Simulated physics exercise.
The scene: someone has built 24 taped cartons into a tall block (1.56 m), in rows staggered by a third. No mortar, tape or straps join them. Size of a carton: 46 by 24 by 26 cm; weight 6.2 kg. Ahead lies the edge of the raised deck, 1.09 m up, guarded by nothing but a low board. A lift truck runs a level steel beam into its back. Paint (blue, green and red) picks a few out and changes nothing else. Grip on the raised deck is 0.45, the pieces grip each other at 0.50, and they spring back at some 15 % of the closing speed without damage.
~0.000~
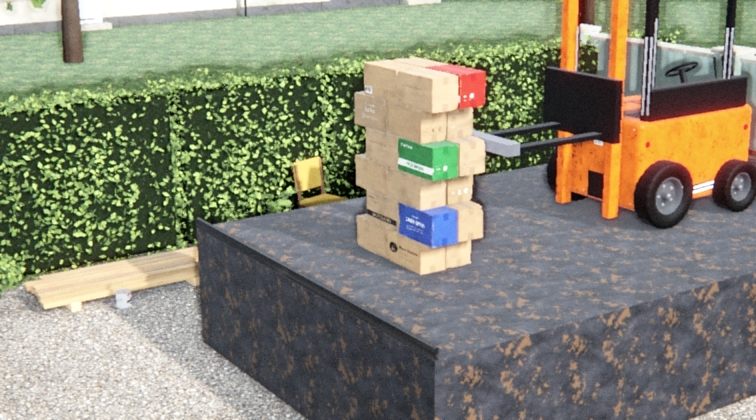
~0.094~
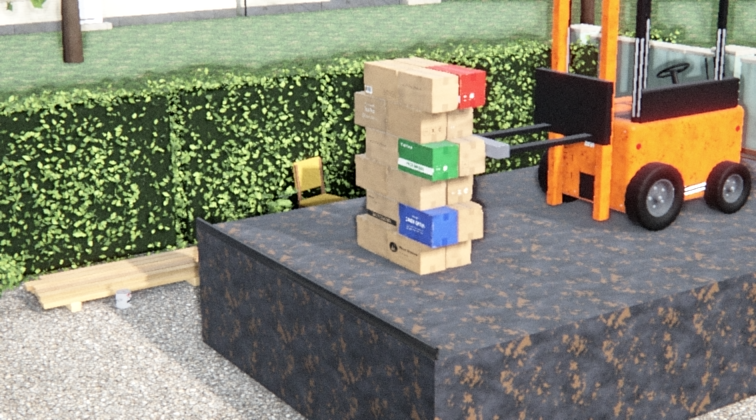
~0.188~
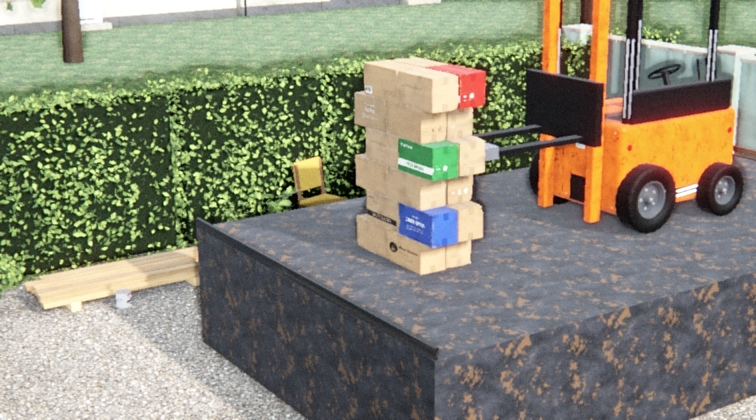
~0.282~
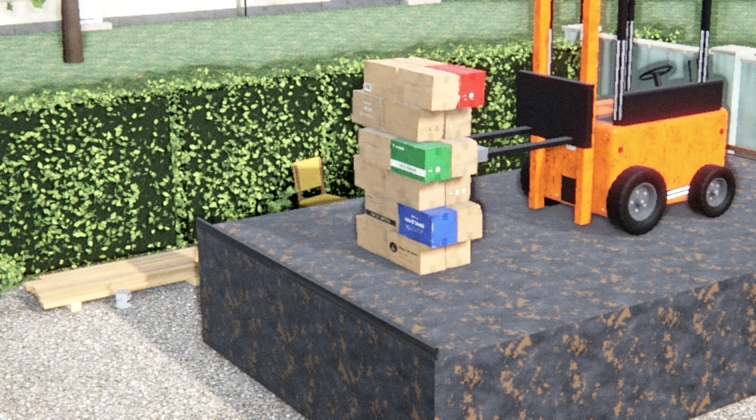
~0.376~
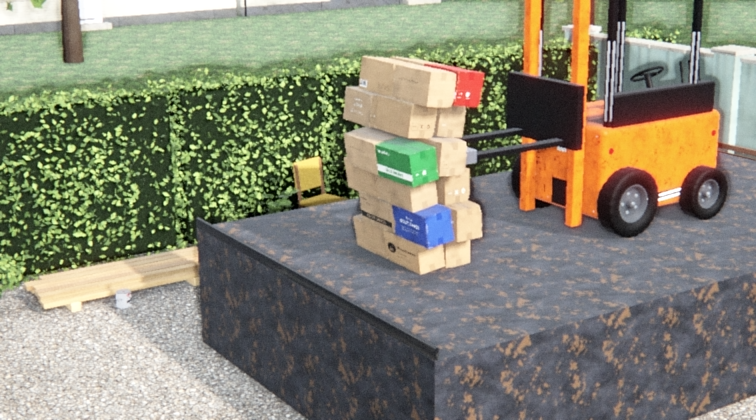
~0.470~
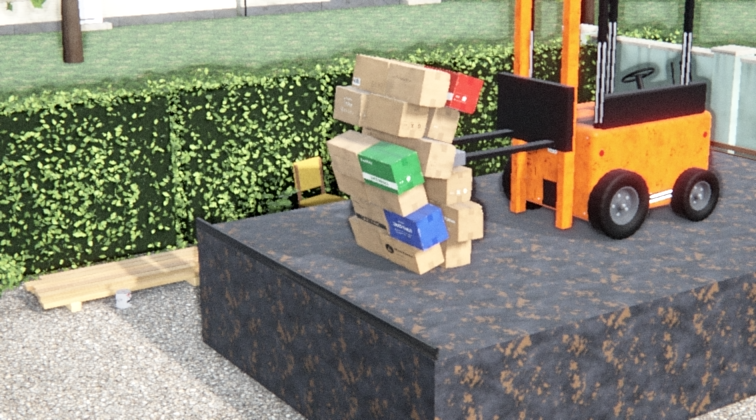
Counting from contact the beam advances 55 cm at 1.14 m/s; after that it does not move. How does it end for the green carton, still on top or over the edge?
The green carton drops off.
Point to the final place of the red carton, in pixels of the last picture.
At about (537, 267).
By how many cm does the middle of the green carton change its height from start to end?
About 190 cm lower.
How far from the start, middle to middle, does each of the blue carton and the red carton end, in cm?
Moved: Blue 60, red 150.
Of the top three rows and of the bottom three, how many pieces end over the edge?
From the top 3, from the bottom 0.
After 0.58 s, none of the 24 cartons over the edge, 18 disturbed; green carton 30° from how it stood, 11 cm lower; red carton 34° from how it stood, 8 cm lower.
After 0.76 s, none of the 24 cartons over the edge, 18 disturbed; green carton 59° from how it stood, 42 cm lower; blue carton 60° from how it stood, 10 cm lower.
After 1.10 s, 2 of the 24 cartons over the edge; green carton 52° from how it stood, 1.26 m lower; red carton on its side.
After 2.12 s, 3 of the 24 cartons over the edge; green carton on its side; red carton on its side.
In the end (3.1 s), 3 of the 24 cartons over the edge; green carton on its side; red carton on its side; blue carton on its side. From the last view, middles, red carton near (537, 267).
